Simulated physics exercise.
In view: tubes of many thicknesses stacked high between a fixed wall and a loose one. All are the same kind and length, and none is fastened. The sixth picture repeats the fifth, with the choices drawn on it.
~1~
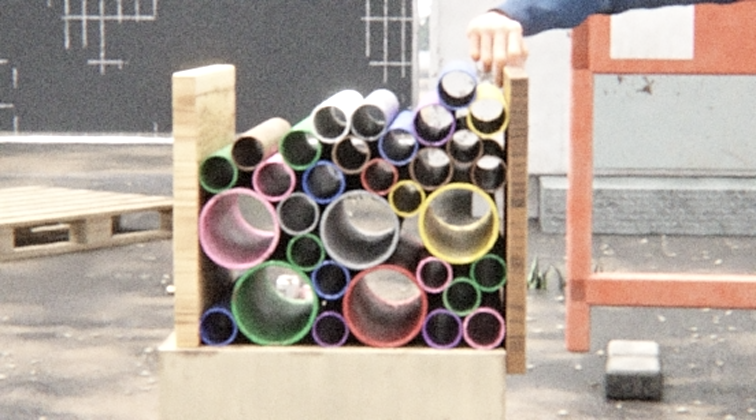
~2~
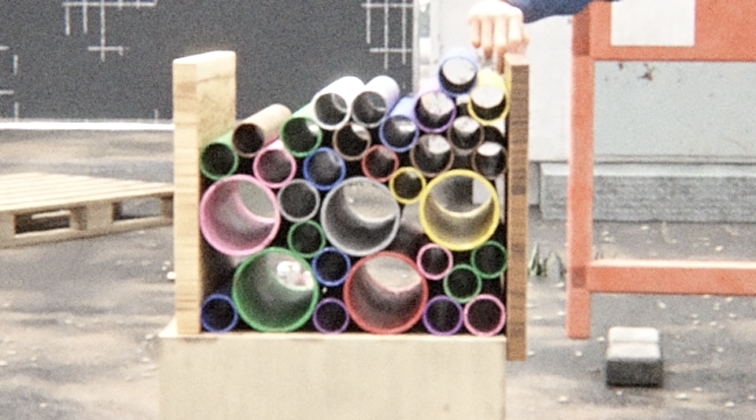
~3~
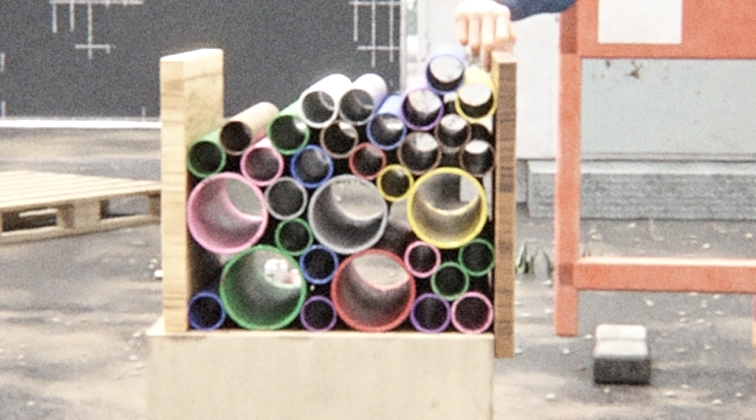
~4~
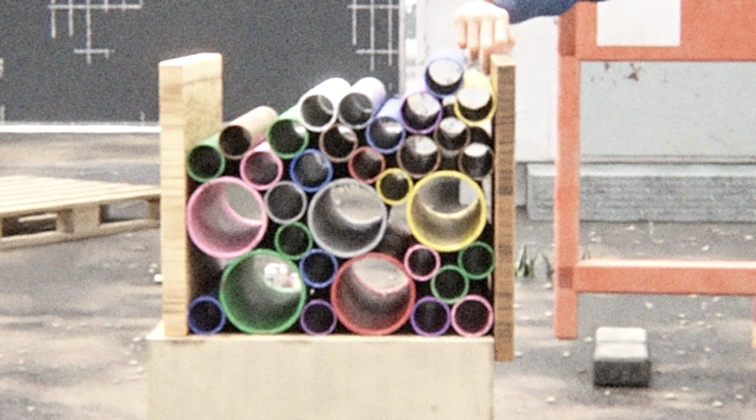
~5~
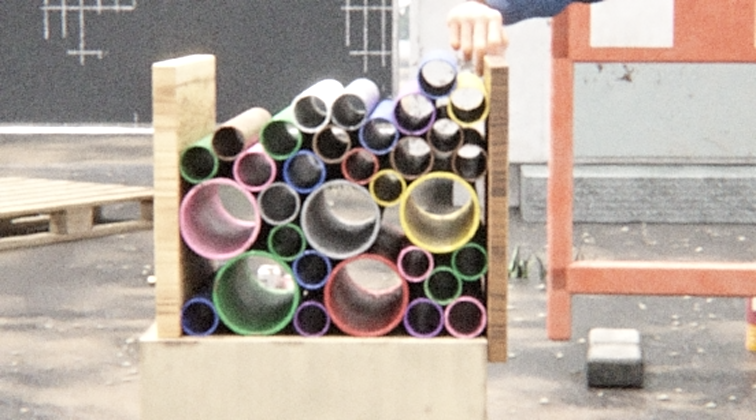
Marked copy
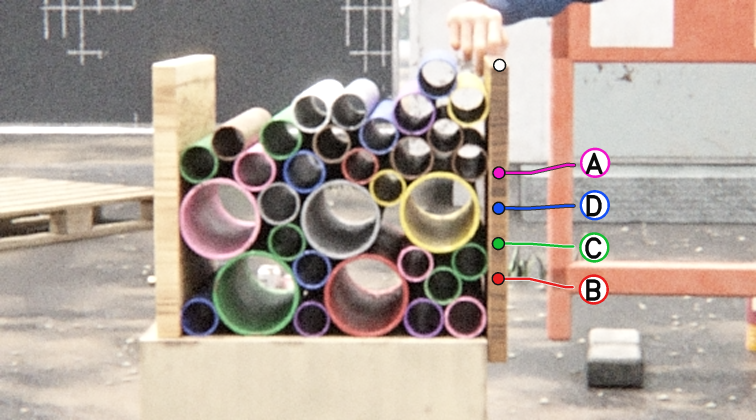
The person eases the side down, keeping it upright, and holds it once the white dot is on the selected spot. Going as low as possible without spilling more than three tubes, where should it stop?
A is the limit.
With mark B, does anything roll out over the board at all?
Yes, at B.
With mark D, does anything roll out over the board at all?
At D: Yes.
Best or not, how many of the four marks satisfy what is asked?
One of the four.
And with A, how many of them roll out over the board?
With A, two.
On the marked copy, A at (499, 173); B at (498, 279); C at (499, 244); D at (499, 208); the white dot at (500, 65).
Taking A. A third of the way, top of the board (489, 120).
Two thirds of the way, top of the board (489, 172).
When it is over, top of the board (489, 172), two out over the board.
As for the rest, B more than three out over the board; C more than three out over the board; D more than three out over the board.
